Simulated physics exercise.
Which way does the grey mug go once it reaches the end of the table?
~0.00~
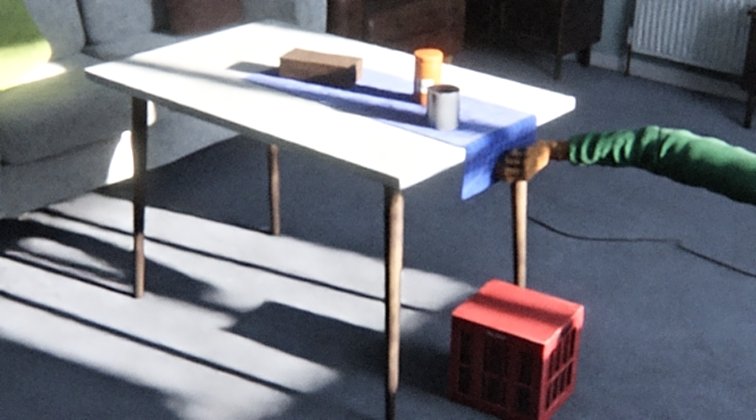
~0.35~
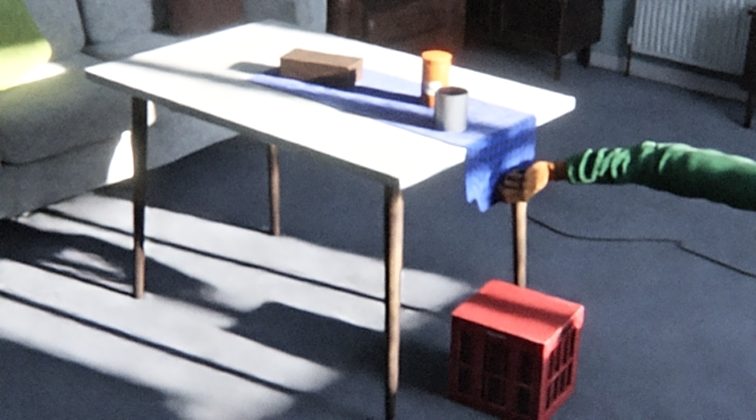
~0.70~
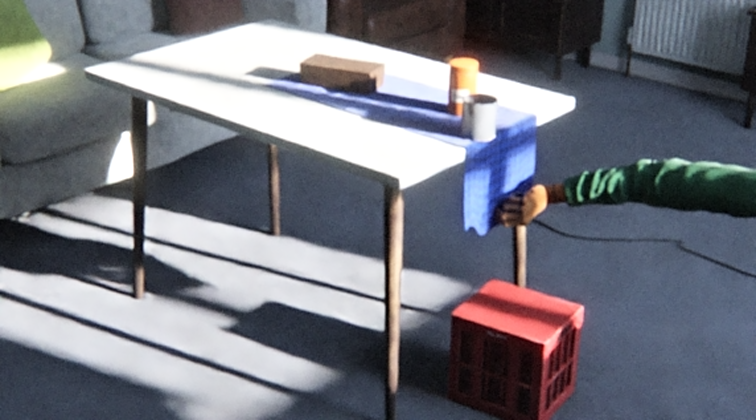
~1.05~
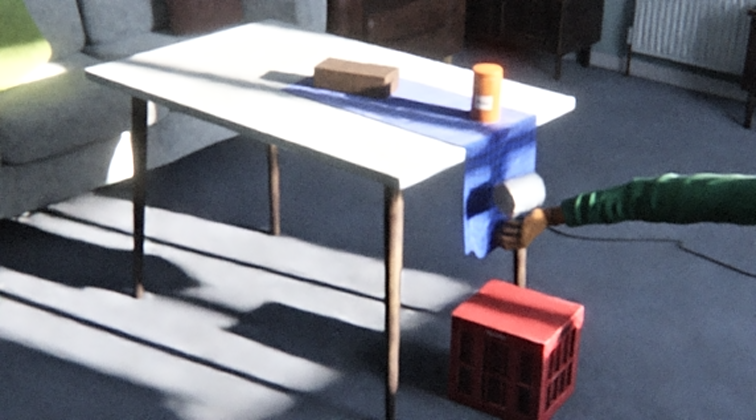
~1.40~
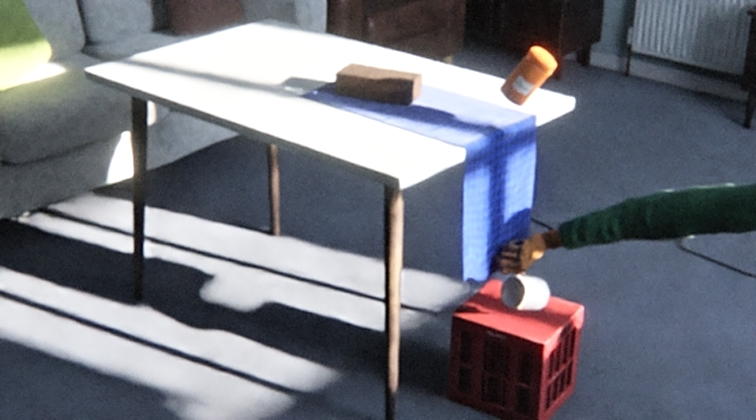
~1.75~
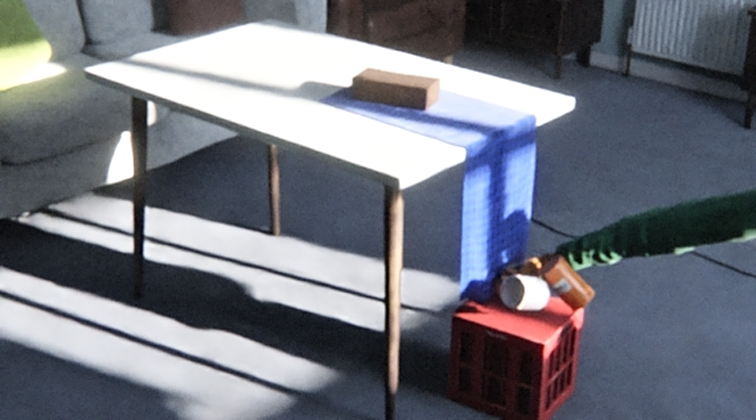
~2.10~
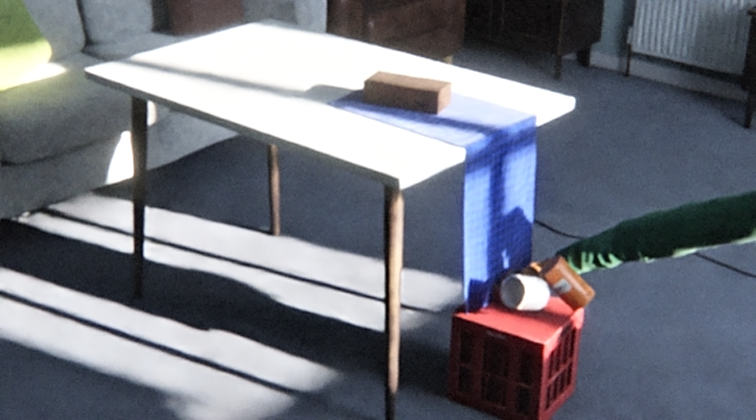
It goes down, dropping off the table's end and coming to rest on top of the red crate.
